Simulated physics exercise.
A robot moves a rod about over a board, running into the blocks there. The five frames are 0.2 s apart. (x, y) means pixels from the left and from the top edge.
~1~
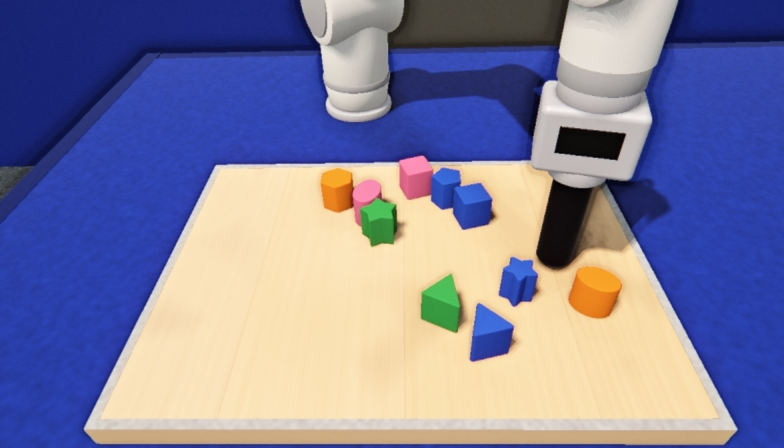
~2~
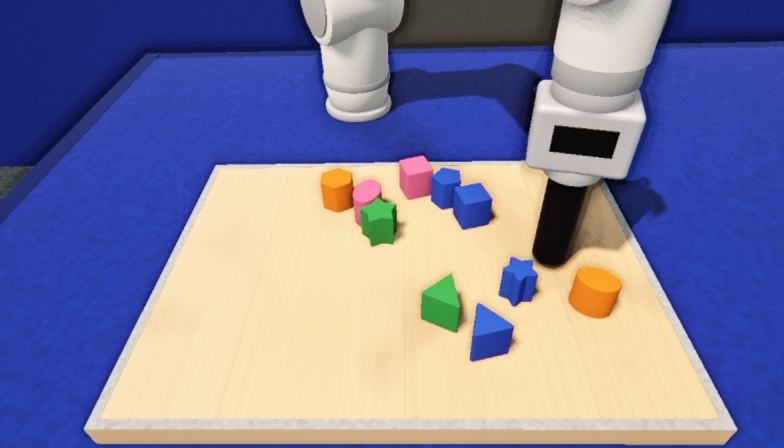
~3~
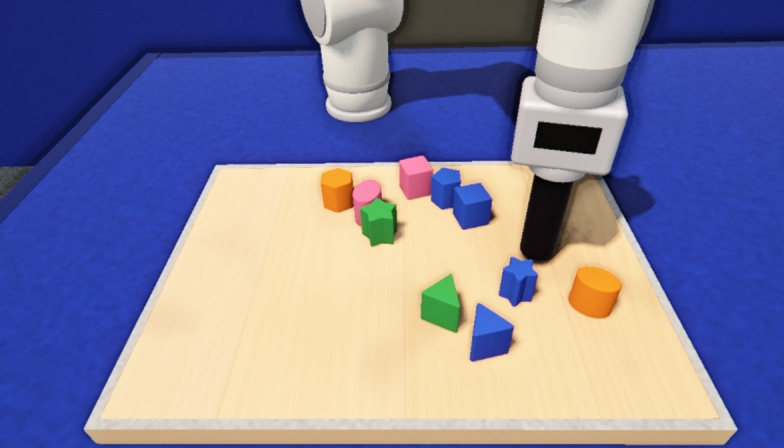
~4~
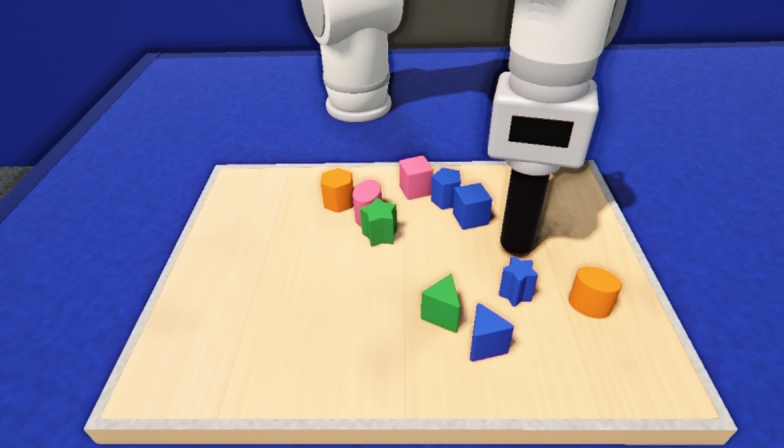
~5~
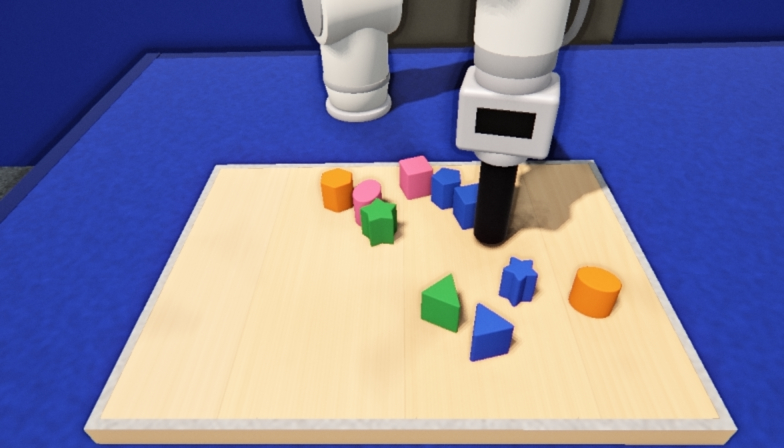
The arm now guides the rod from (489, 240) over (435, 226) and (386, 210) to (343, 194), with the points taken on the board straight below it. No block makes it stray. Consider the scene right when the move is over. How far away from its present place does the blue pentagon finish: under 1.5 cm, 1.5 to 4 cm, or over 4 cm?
It's set to move under 1.5 cm.
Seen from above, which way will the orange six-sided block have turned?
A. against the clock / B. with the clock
B (with the clock)
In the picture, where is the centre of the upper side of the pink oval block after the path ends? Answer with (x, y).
Around (342, 191).
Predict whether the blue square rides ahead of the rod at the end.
The rod has lost it.
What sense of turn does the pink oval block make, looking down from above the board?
Viewed from above: Anti-clockwise.
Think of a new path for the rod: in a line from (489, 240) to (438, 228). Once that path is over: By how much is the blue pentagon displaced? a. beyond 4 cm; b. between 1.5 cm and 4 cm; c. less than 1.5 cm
I choose c.
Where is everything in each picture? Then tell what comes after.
The first picture shows rod's lower end (554, 255); orange six-sided block (336, 177); pink oval block (367, 189); blue pentagon (448, 175); blue square (473, 192).
The second picture shows rod (549, 253); blocks still.
The third picture shows rod (537, 249); blocks still.
The fourth picture shows rod (517, 243); blocks still.
The fifth picture shows rod (490, 233); orange six-sided block (336, 177); pink oval block (367, 189); blue pentagon (448, 175); blue square (473, 192).
What follows on the original path. One third of the way, rod (435, 219); blue pentagon (446, 170), turned 20° anticlockwise; blue square (467, 186), turned 35° clockwise.
Two thirds of the way, rod (385, 204); orange six-sided block (332, 176); pink oval block (356, 189), turned 20° anticlockwise; blue pentagon (446, 170), turned 20° anticlockwise; blue square (467, 186), turned 35° clockwise.
At the end, rod (342, 188); orange six-sided block (310, 176), turned 30° clockwise; pink oval block (342, 191), turned 50° anticlockwise; blue pentagon (446, 170), turned 20° anticlockwise; blue square (467, 186), turned 35° clockwise.
